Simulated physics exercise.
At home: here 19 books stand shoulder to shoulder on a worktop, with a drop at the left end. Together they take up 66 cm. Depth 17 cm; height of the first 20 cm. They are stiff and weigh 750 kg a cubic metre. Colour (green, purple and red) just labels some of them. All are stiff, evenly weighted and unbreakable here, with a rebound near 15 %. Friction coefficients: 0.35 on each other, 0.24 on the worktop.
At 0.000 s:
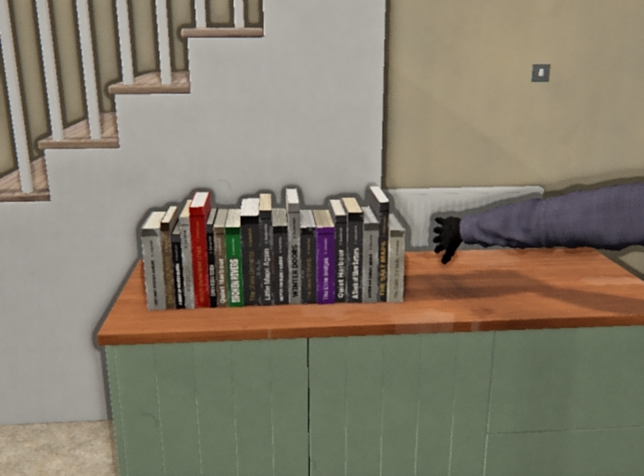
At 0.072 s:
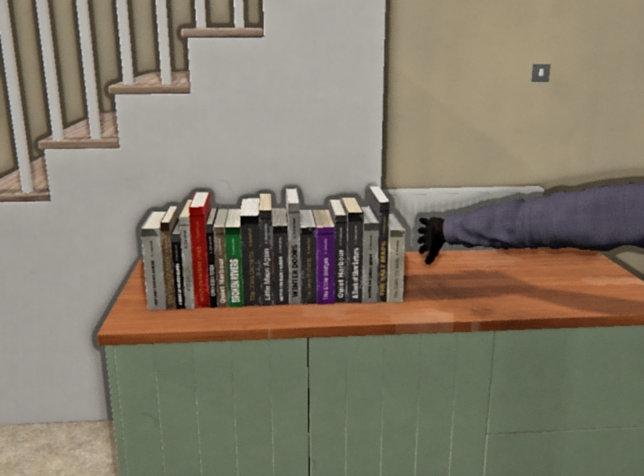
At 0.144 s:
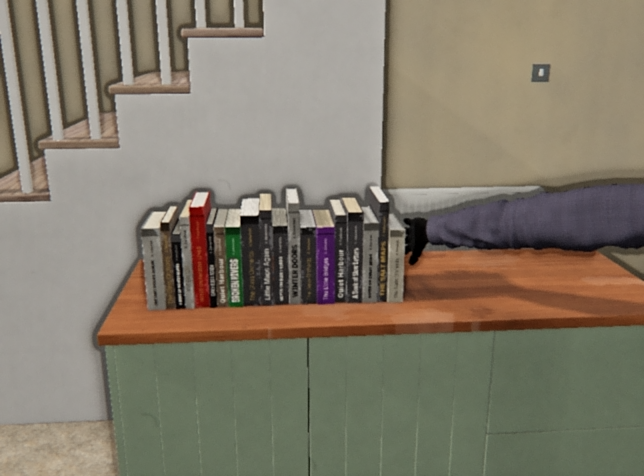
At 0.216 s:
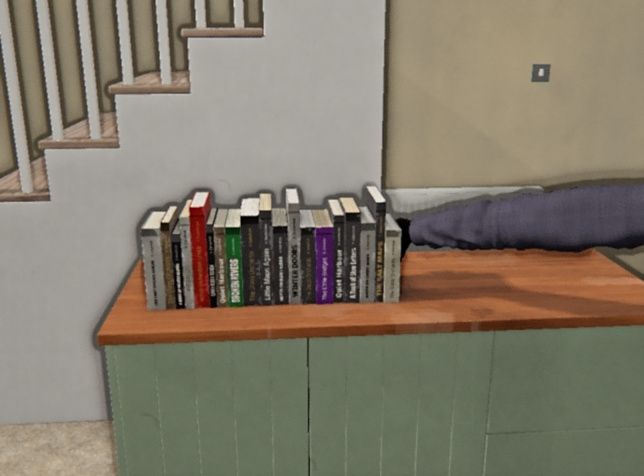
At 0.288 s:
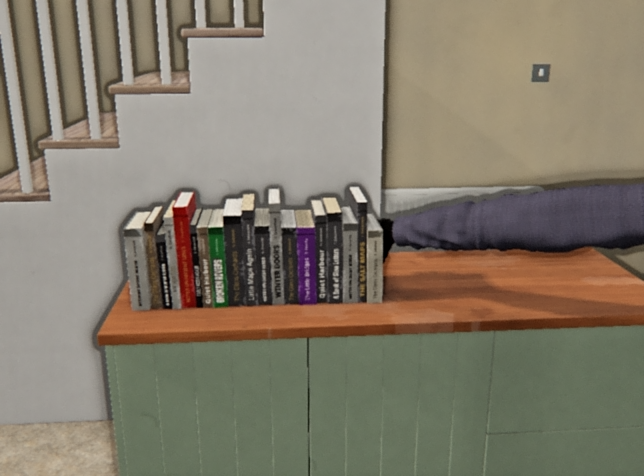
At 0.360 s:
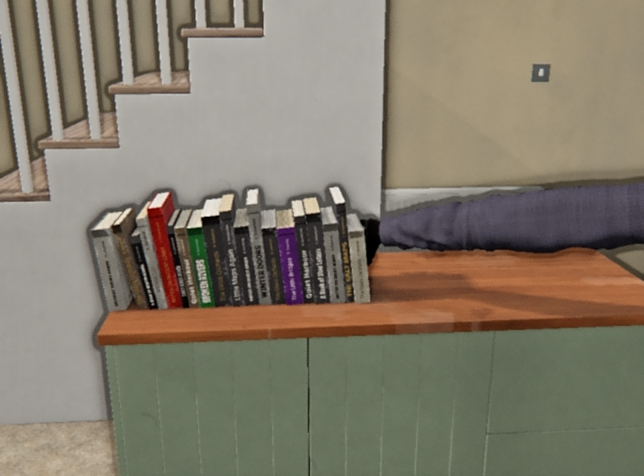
A row of upright books, mostly grey and black with a red one toward the left, a green one beyond it and a purple one right of centre, stands on an orange-brown wooden worktop over pale green cabinets. The fixed, slightly raised front view shows a staircase behind at left and a beige wall at right. A black-gloved, purple-grey-sleeved arm reaches leftward, pushing the row left until the books lean left.
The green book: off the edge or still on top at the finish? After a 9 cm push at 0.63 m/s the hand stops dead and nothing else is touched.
It is still on top.
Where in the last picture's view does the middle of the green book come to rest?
At about (134, 276).
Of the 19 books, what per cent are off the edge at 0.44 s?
By then 0 per cent.
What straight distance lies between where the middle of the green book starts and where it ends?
Roughly 25 cm away.
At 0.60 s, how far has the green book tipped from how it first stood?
Some 40°.
By 0.44 s, none of the 19 books off the edge, 19 disturbed; green book tilted 19°; red book tilted 19°.
By 0.60 s, 1 of the 19 books off the edge; green book tilted 37°; red book tilted 45°.
By 0.80 s, 5 of the 19 books off the edge; green book tilted 53°; red book on its side.
By 1.04 s, 5 of the 19 books off the edge; green book tilted 65°; red book upside down.
When it is over (1.5 s), 5 of the 19 books off the edge; green book tilted 65°; red book upside down; purple book tilted 47°. In pixels of the last frame, middles, green book near (134, 276).
